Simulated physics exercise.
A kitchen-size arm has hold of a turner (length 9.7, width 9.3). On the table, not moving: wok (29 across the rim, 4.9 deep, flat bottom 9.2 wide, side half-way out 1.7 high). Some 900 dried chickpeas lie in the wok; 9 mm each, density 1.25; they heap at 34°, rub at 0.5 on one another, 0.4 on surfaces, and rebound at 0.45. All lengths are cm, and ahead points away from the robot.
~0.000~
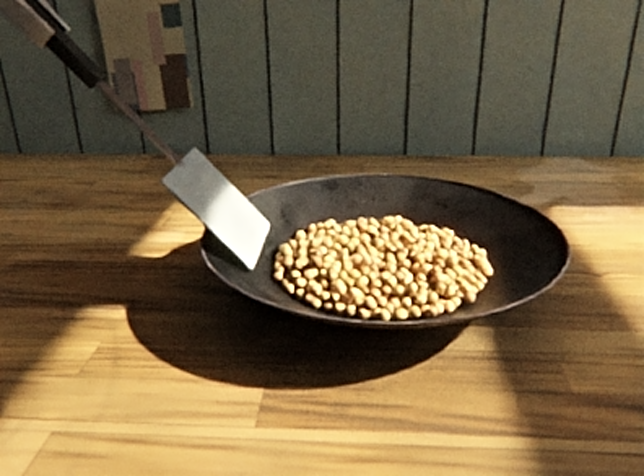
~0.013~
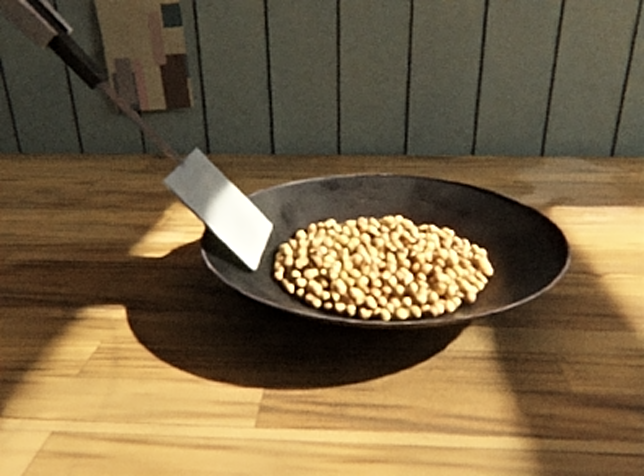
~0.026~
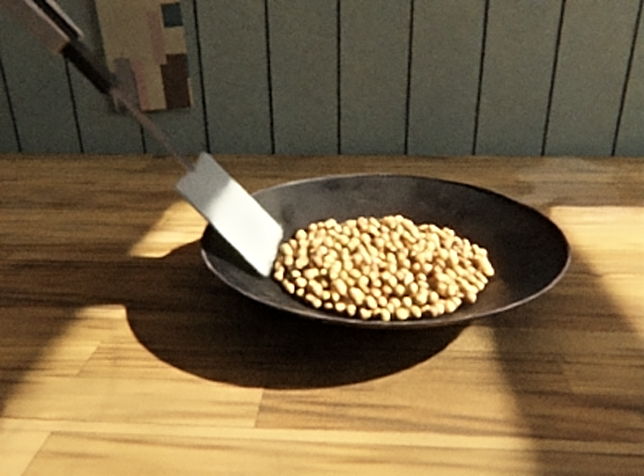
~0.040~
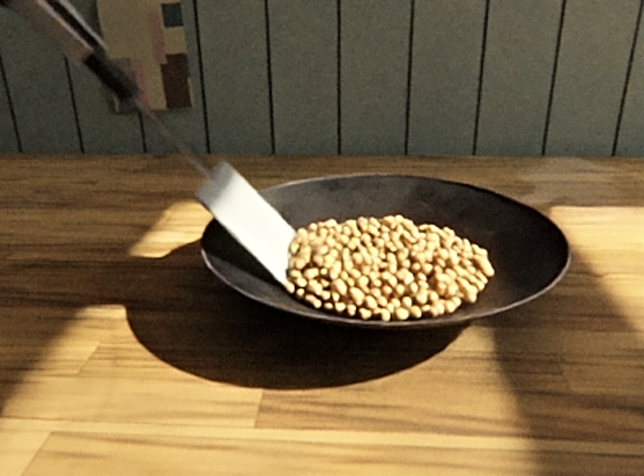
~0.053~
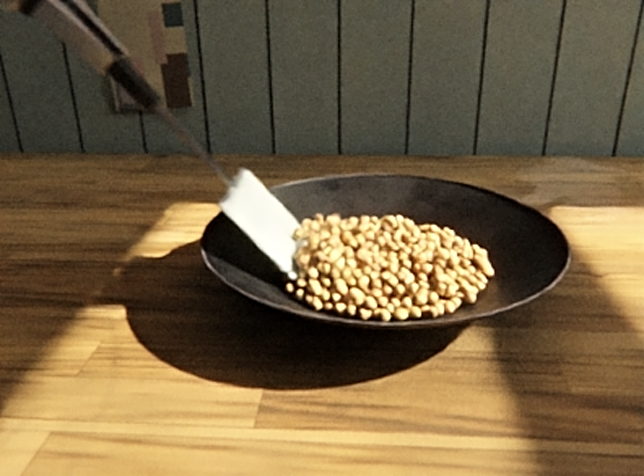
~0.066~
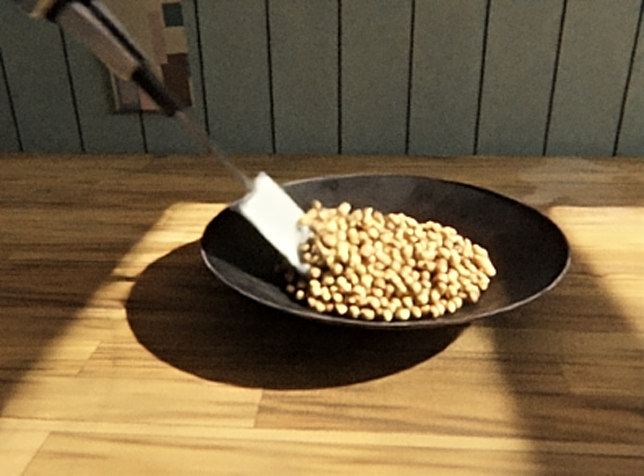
We see a turner, held from the upper left, dip into the left side of a dark wok of chickpeas on a wooden table, then push rightward into the heap, nudging the nearest ones together and slightly upward.
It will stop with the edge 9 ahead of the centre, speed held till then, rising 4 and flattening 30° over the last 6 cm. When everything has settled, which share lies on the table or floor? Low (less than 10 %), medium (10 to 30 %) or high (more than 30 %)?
Share on the table or floor: High (more than 30 %).
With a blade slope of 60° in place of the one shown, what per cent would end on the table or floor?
It would be near 45 per cent.
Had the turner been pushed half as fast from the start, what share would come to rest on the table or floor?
In that case some 20 per cent.
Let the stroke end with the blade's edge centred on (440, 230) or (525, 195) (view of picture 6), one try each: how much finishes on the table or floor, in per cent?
About 20 and 50 per cent.
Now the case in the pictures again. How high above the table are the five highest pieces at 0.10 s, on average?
About 8 cm.
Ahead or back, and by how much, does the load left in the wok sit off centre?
Some 3.5 cm ahead.
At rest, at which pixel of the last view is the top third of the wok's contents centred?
Near (478, 257).
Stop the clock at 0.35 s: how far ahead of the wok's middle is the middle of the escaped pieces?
Roughly 26 cm.
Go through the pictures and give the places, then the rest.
The turner top edge at (179, 163), sloping 49°; upper third of the load around (381, 254), from x 280 to 485, top at y 220; 900 in the wok, in the first picture.
The turner top edge at (181, 164), sloping 49°; upper third of the load around (381, 254), from x 280 to 485, top at y 220, in the second picture.
The turner top edge at (191, 169), sloping 49°; upper third of the load around (381, 254), from x 280 to 485, top at y 220, in the third picture.
The turner top edge at (211, 177), sloping 49°; upper third of the load around (381, 254), from x 280 to 485, top at y 220, in the fourth picture.
The turner top edge at (232, 185), sloping 49°; upper third of the load around (375, 251), from x 280 to 485, top at y 220, in the fifth picture.
The turner top edge at (253, 190), sloping 49°; upper third of the load around (372, 249), from x 280 to 490, top at y 205; 900 in the wok, in the sixth picture.
After 0.10 s, sloping 49°, highest piece 8 above the table; 900 in the wok.
After 0.13 s, sloping 42°, highest piece 10 above the table; 899 in the wok, 1 on the blade or in flight.
After 0.35 s, sloping 19°, highest piece 16 above the table; 526 in the wok, 174 on the table or floor, 200 on the blade or in flight.
After 1.40 s, sloping 19°, highest piece 4 above the table; 524 in the wok, 376 on the table or floor.
In the end, 524 in the wok, 376 on the table or floor. That is 42 % on the table or floor.
